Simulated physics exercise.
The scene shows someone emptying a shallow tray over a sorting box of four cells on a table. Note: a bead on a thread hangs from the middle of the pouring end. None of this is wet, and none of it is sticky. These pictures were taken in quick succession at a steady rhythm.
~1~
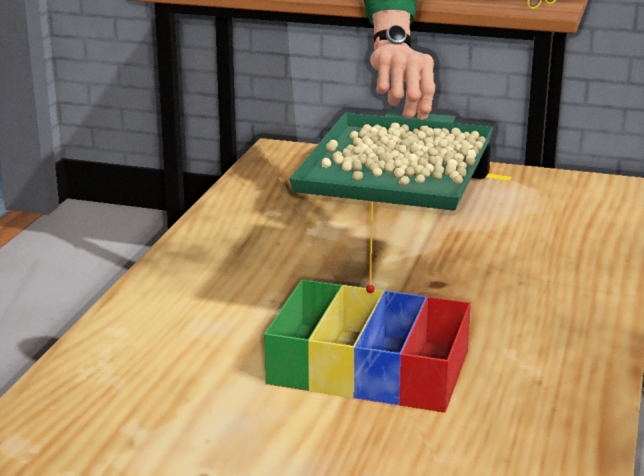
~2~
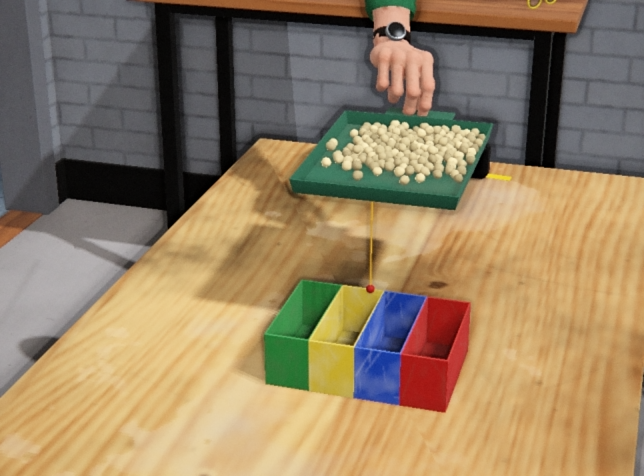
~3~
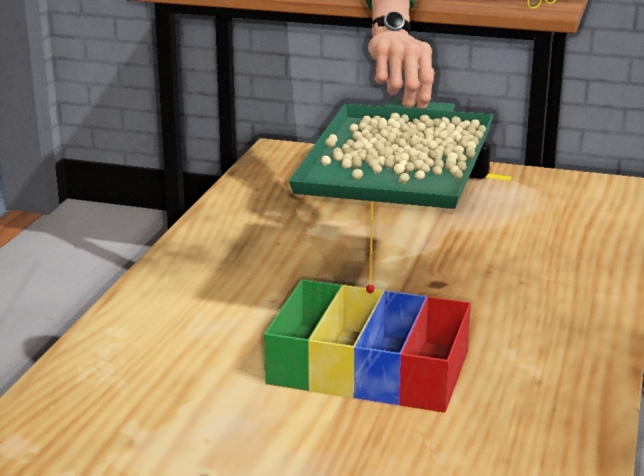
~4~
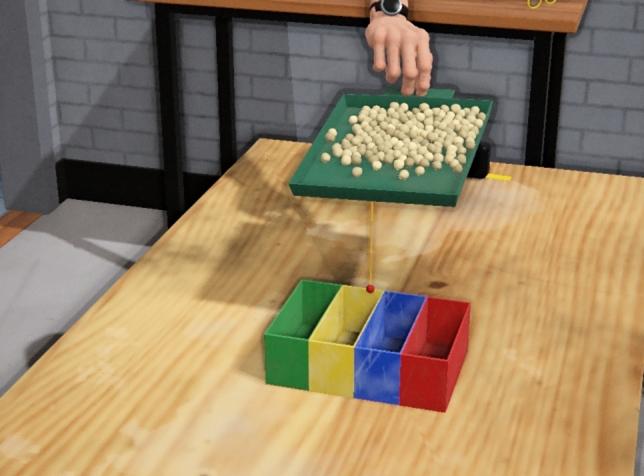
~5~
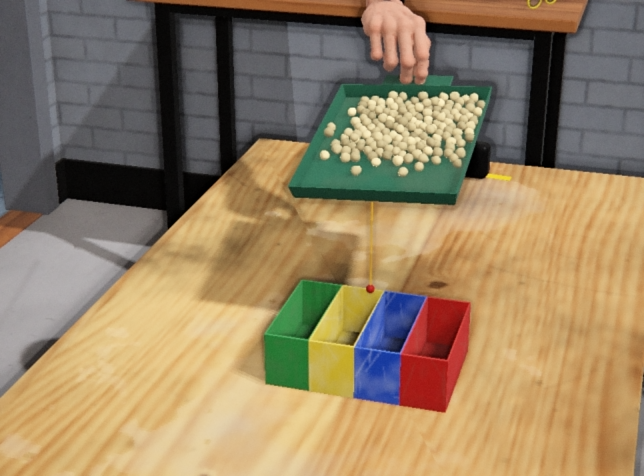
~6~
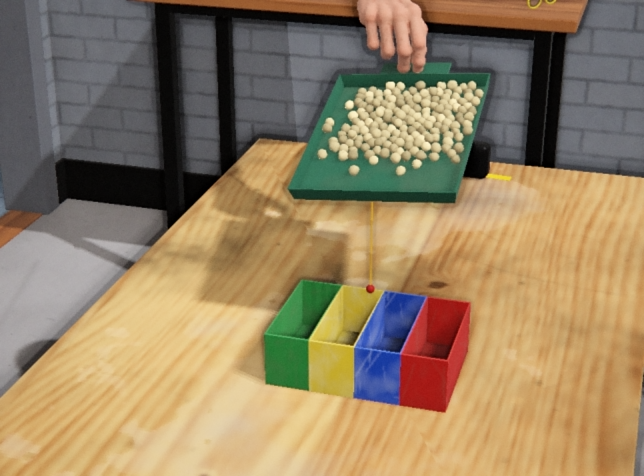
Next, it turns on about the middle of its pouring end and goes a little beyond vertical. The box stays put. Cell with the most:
Green.
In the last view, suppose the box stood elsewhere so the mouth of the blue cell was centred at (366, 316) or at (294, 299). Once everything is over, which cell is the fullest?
The green one first, the blue cell second.
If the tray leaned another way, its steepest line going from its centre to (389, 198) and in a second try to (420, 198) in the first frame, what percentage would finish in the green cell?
About 10 and 0 percent.
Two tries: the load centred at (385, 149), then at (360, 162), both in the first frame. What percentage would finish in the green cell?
It's 40 percent the first time and 50 percent the second.
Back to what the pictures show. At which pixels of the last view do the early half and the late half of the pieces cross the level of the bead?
First roughly (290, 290), then roughly (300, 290).
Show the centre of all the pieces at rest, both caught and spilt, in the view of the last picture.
The centre ends up roughly at (300, 355).
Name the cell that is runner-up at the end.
That would be yellow.
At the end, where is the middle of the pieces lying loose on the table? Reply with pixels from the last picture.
Close to pixel (222, 353) in the last view.
Shortly afterwards, tray tipped steeply; the bulk on the tray; only a few in the green cell; only a few in the yellow cell; a little falling or outside the box.
Next, tray tipped right over; near a quarter on the tray; near a quarter in the green cell; a little in the yellow cell; only a few in the blue cell; near half falling or outside the box.
Some moments later, tray tipped past a quarter turn; near a third in the green cell; near a quarter in the yellow cell; only a few in the blue cell; near a third falling or outside the box.
In the end, tray tipped past a quarter turn; near a third in the green cell; near a quarter in the yellow cell; only a few in the blue cell; none at all in the red cell; near a third outside the box.
